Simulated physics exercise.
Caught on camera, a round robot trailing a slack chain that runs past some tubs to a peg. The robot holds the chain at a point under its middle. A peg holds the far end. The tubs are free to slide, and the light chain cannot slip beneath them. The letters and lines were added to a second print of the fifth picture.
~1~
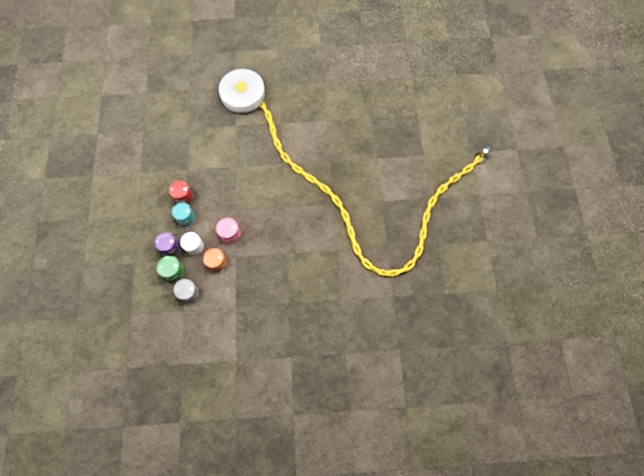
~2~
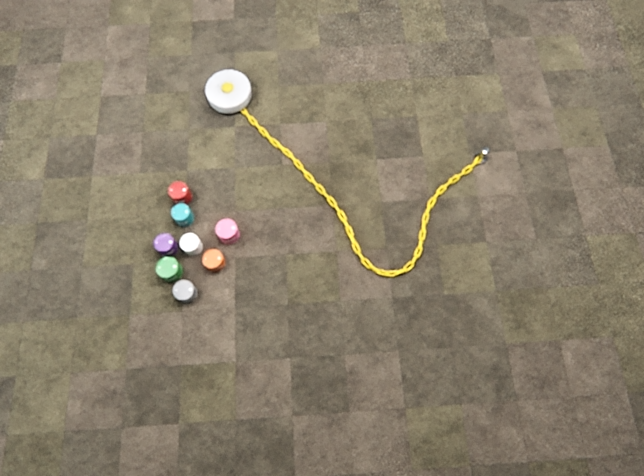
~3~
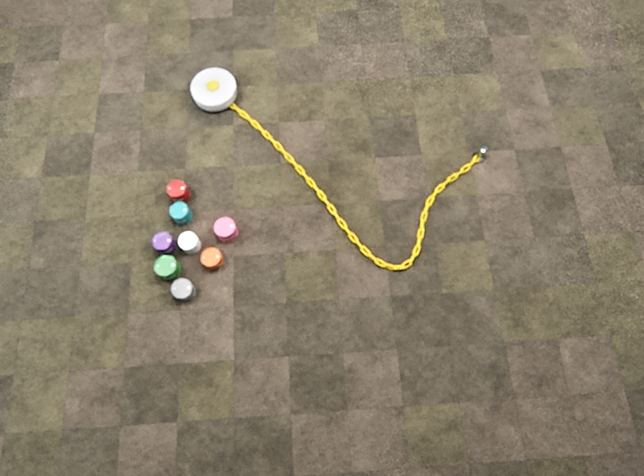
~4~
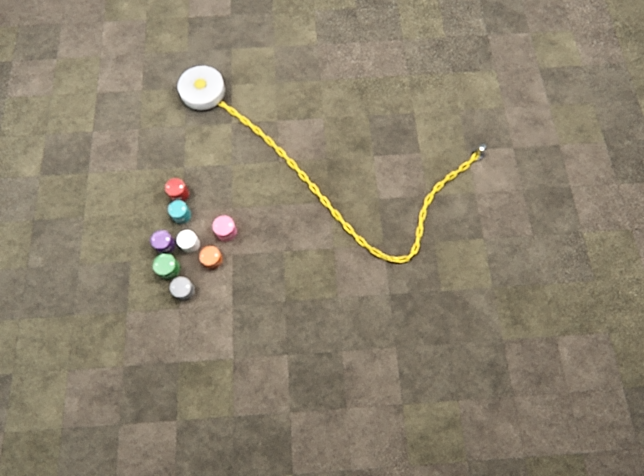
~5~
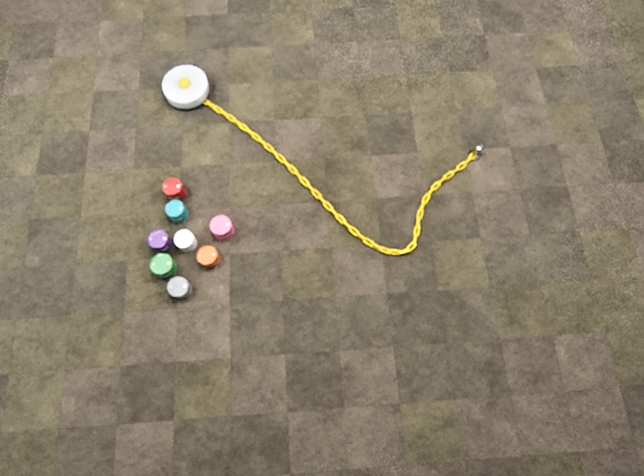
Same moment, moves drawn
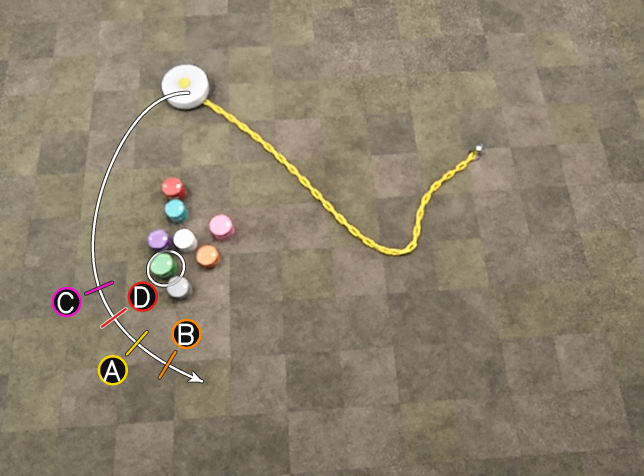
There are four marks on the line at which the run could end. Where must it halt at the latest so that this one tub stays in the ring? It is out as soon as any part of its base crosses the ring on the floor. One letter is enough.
Stop at A.
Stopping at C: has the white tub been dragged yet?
No.
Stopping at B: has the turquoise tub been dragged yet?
Yes.
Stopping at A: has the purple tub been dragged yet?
Yes.
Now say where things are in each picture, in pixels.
In the first frame, peg (484, 153); purple tub (167, 245); green tub (170, 269).
In the second frame, robot (229, 93); white tub (191, 245).
In the third frame, robot (215, 91); grey tub (184, 290).
In the fourth frame, robot (202, 89); pink tub (225, 228).
In the fifth frame, robot (186, 88); peg (477, 150); purple tub (160, 242); green tub (164, 266).
On the marked copy, A at (137, 343); B at (168, 365); C at (99, 288); D at (114, 318); the ring at (166, 268); the route from (188, 93) via (94, 231) to (202, 382).
Taking A. A third of the way, robot (112, 152); green tub (164, 266).
Two thirds of the way, robot (90, 257); green tub (164, 266).
When it is over, robot (134, 342); purple tub (170, 247); green tub (164, 267); white tub (189, 243); turquoise tub (182, 228); red tub (199, 219); the green tub is still in its ring.
As for the rest, B drags the ringed tub to (177, 277); C is safe but short; D is safe but short.
